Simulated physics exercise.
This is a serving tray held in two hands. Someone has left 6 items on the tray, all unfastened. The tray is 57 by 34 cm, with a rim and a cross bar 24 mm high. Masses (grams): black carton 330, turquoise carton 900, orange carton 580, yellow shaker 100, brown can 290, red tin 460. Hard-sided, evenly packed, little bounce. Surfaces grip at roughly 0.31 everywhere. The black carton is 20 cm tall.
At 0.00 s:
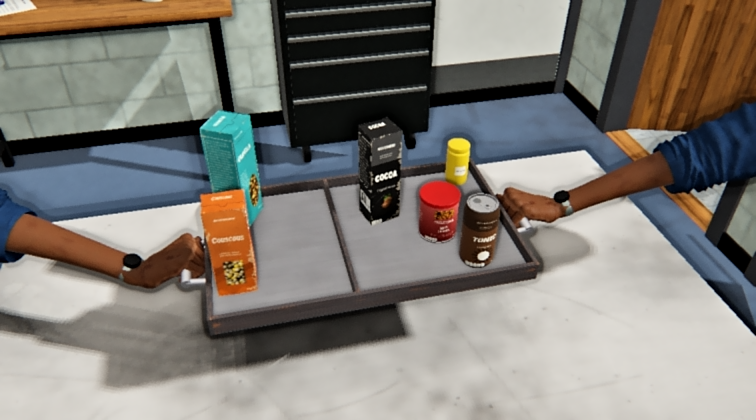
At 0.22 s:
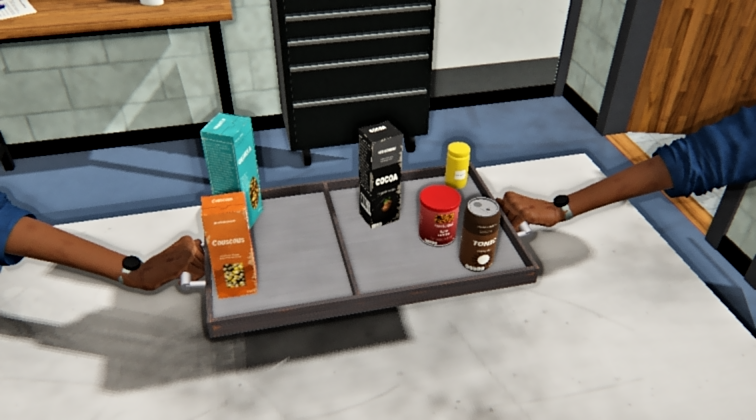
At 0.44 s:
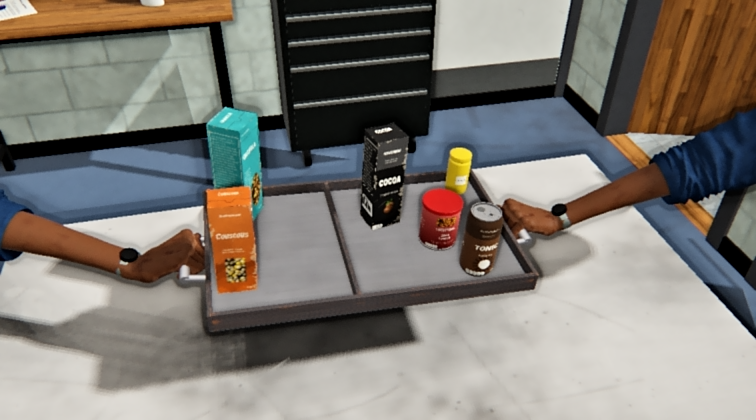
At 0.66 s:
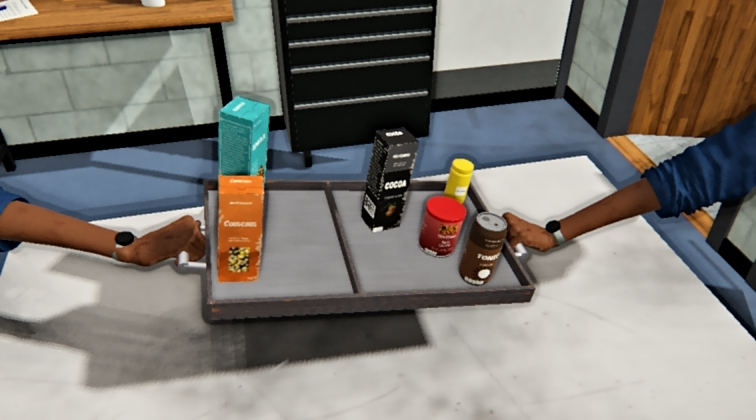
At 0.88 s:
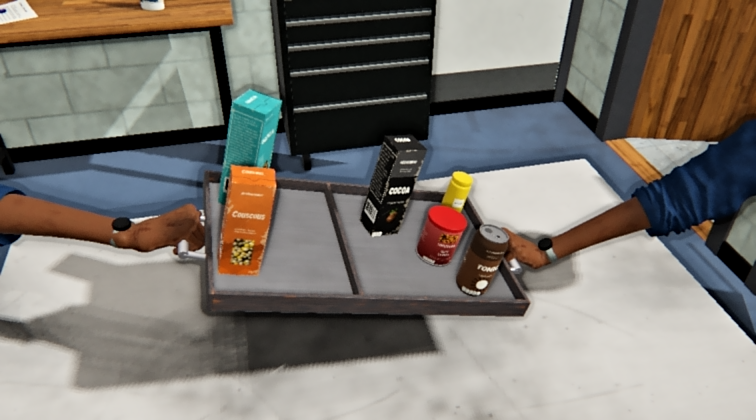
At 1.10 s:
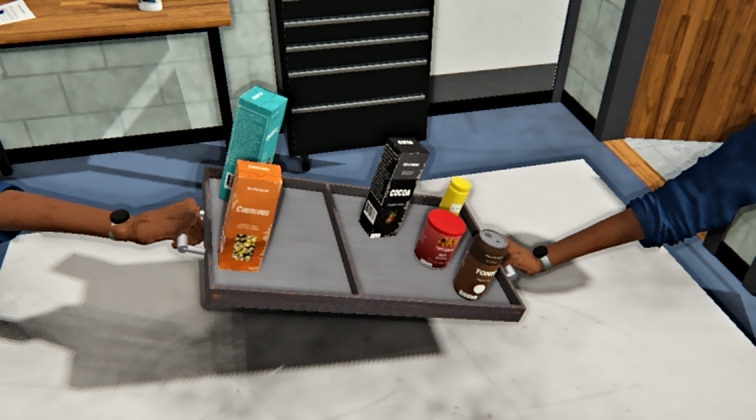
Two hands held a divided tray of cartons, cans and a yellow shaker level above a white table, then gradually tilted it down to the right, the items leaning along with it.
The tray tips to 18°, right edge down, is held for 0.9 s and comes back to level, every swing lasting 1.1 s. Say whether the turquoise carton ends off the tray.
The turquoise carton remains on the tray.
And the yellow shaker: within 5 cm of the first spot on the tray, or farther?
The yellow shaker holds its spot.
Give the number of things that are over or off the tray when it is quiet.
1 of them.
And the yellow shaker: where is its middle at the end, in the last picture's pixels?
At about (463, 170).
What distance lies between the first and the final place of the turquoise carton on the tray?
Some 15 cm.
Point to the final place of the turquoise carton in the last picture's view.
Around (309, 178).
By 1.70 s, tilt 18°, right edge down; turquoise carton 6 cm from its spot near (285, 153); orange carton 5 cm from its spot; black carton 5 cm from its spot.
By 2.20 s, tilt 18°, right edge down; turquoise carton 14 cm from its spot near (321, 162); black carton 15 cm from its spot; orange carton 15 cm from its spot.
By 3.20 s, tray level; black carton now off the tray; turquoise carton 15 cm from its spot near (309, 178); orange carton 16 cm from its spot.
When it is over (3.6 s), off the tray, black carton; not toppled but over 5 cm from the start, turquoise carton, orange carton, brown can and red tin; the last one within 5 cm of the start. In the last view, turquoise carton near (309, 178).
